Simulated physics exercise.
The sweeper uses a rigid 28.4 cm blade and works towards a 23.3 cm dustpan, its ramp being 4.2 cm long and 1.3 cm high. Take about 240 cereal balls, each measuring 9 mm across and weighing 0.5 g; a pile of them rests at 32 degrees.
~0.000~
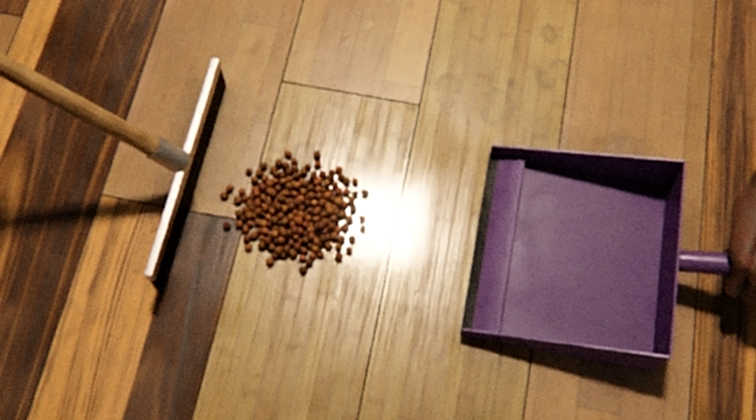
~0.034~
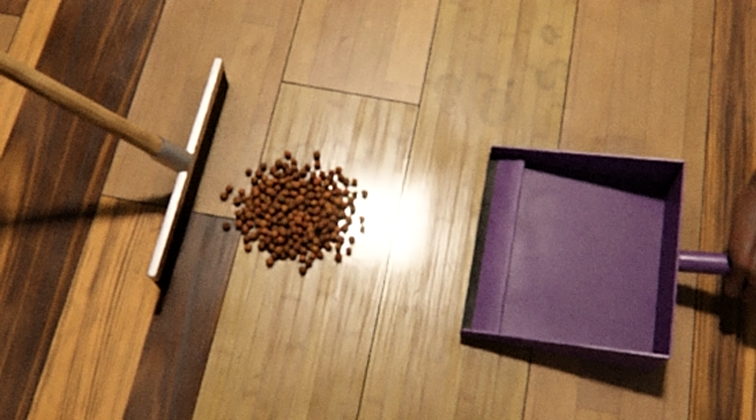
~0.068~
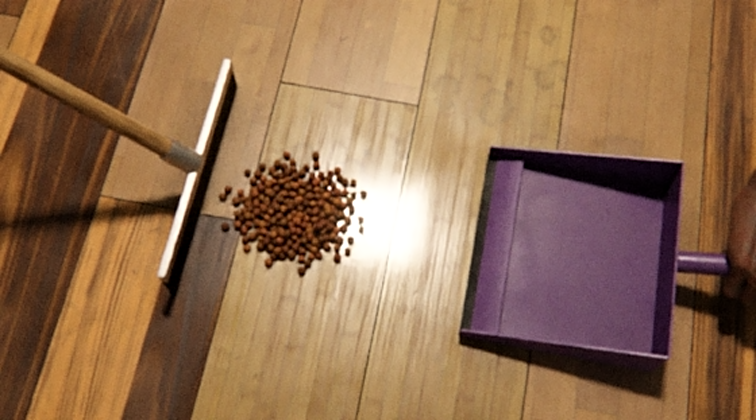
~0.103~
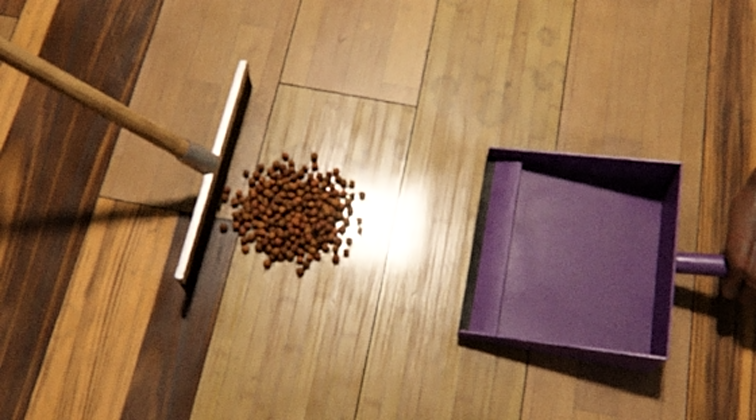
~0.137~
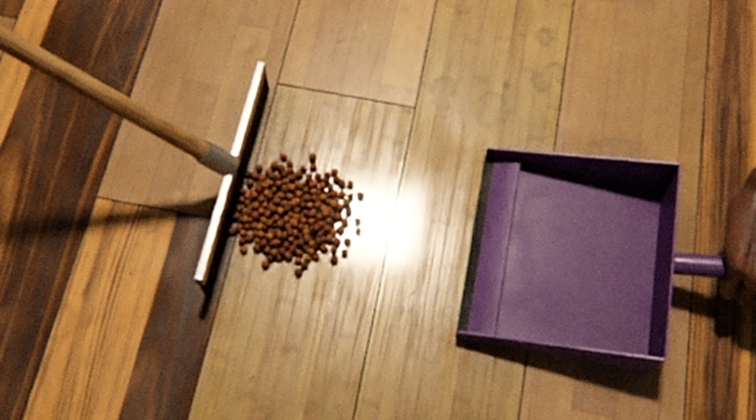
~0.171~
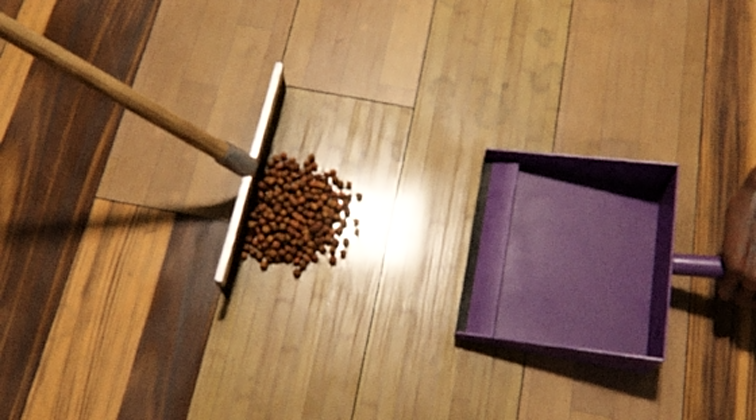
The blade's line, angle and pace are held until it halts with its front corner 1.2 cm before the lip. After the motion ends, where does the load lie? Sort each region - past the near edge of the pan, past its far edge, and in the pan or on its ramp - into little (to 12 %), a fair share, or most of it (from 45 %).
Past the pan's near side: Little, past the pan's far side: Little, in the pan or on its ramp: Most of it.
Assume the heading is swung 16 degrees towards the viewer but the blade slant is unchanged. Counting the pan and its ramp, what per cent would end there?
Then about 60 per cent.
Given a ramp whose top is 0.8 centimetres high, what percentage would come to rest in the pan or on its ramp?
Around 70 per cent.
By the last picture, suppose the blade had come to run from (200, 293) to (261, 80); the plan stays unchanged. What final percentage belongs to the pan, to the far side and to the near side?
Pan 70 % / far 0 % / near 5 %.
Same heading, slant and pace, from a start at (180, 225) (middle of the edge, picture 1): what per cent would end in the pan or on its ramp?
About 65 per cent.
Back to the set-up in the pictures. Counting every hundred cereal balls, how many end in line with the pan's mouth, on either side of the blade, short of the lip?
Roughly 25 percent.
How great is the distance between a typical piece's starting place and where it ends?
Median: Approx. 26 cm.
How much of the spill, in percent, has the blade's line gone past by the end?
Estimate: About 5 %.
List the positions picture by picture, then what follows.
The first picture shows blade from (151, 276) to (216, 66), moved 0.0 cm, 0 of the pieces shifted so far; middle of the pieces at (295, 207); pan at (584, 260).
The second picture shows blade from (154, 276) to (219, 66), moved 0.4 cm, 0 of the pieces shifted so far; middle of the pieces at (295, 207).
The third picture shows blade from (164, 277) to (228, 67), moved 1.6 cm, 0 of the pieces shifted so far; middle of the pieces at (294, 207).
The fourth picture shows blade from (181, 279) to (244, 68), moved 3.7 cm, 0 of the pieces shifted so far; middle of the pieces at (292, 208).
The fifth picture shows blade from (201, 280) to (262, 70), moved 6.1 cm, 18 of the pieces shifted so far; middle of the pieces at (291, 209).
The sixth picture shows blade from (221, 281) to (280, 71), moved 8.5 cm, 126 of the pieces shifted so far; middle of the pieces at (292, 216); pan at (578, 263). The blade's pace is about 0.70 m/s, heading 9 degrees away from the viewer's side.
Then, at 0.36 s, middle of the blade 14 cm from the lip; 0 % over the lip, far side 0 %, near side 0 %.
After 0.48 s, middle of the blade 5 cm from the lip; 5 % over the lip, far side 5 %, near side 5 %.
Then, at 0.74 s, middle of the blade 1 cm from the lip; 65 % over the lip, far side 5 %, near side 5 %.
In the end, at 1.1 s, near side 5 %, far side 5 %, pan 65 %, in front of the lip or behind the blade 25 %.
